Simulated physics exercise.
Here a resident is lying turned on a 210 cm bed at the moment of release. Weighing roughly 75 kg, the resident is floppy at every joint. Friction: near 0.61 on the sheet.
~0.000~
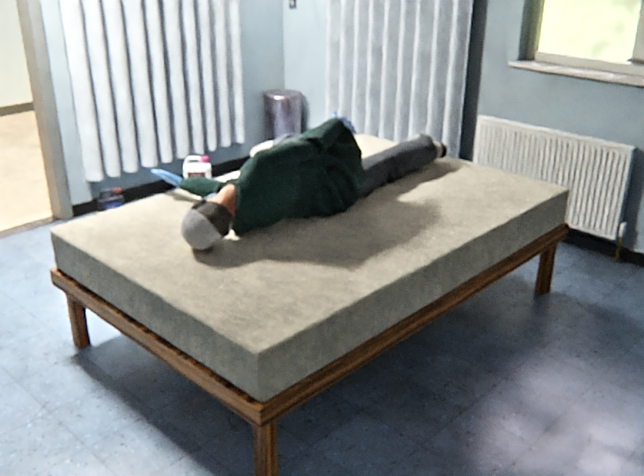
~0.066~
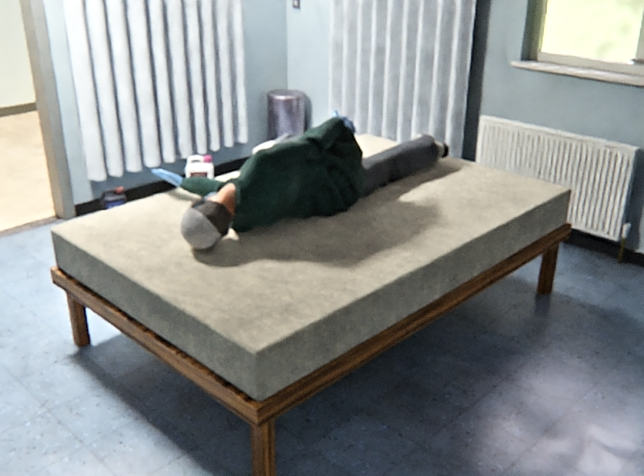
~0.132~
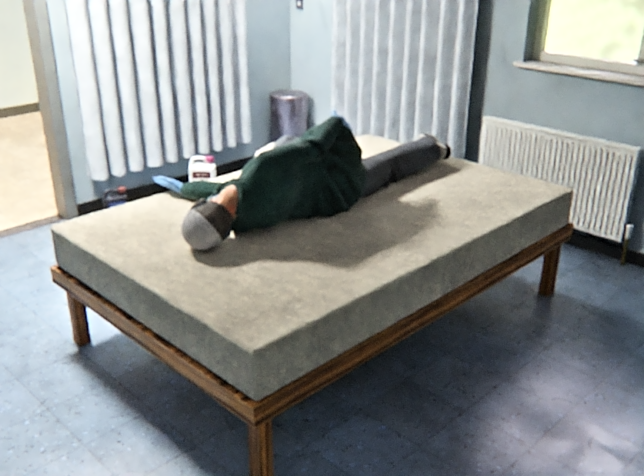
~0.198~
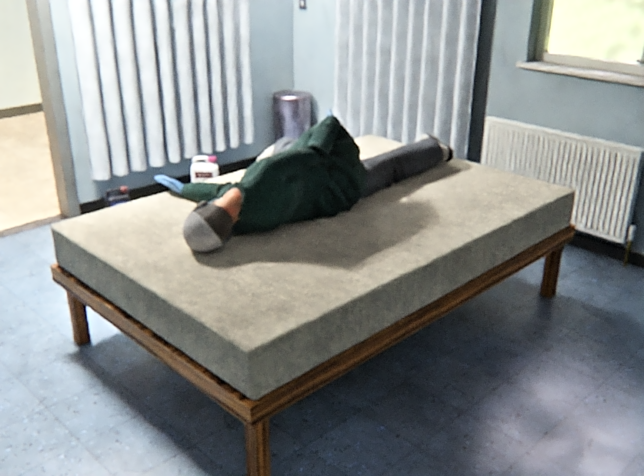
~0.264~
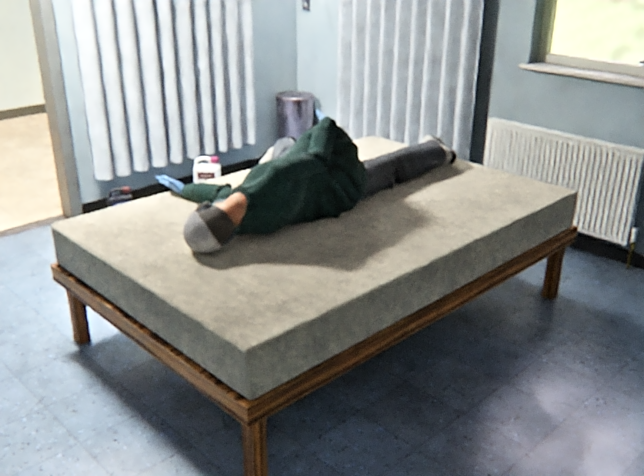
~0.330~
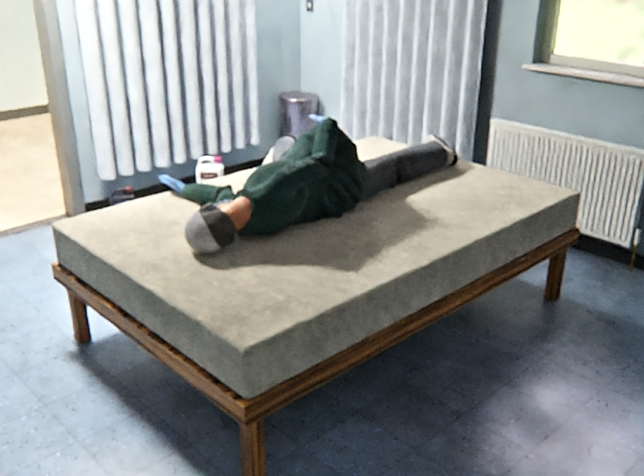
A limp person in a dark green top and grey cap lying on a bare mattress, shoulders turning slightly, otherwise barely moving.
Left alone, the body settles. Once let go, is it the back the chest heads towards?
Yes, it goes backwards.
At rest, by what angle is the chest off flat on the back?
The chest finishes turned some 40° from lying flat on its back.
After 0.54 s the chest is turned 35° from lying flat on the back, near (269, 204) in the last picture's view.
After 0.94 s the chest is turned 35° from lying flat on the back, near (269, 204) in the last picture's view.
After 1.54 s the chest is turned 35° from lying flat on the back, near (269, 203) in the last picture's view.
When all is still (1.9 s), chest sinks back.
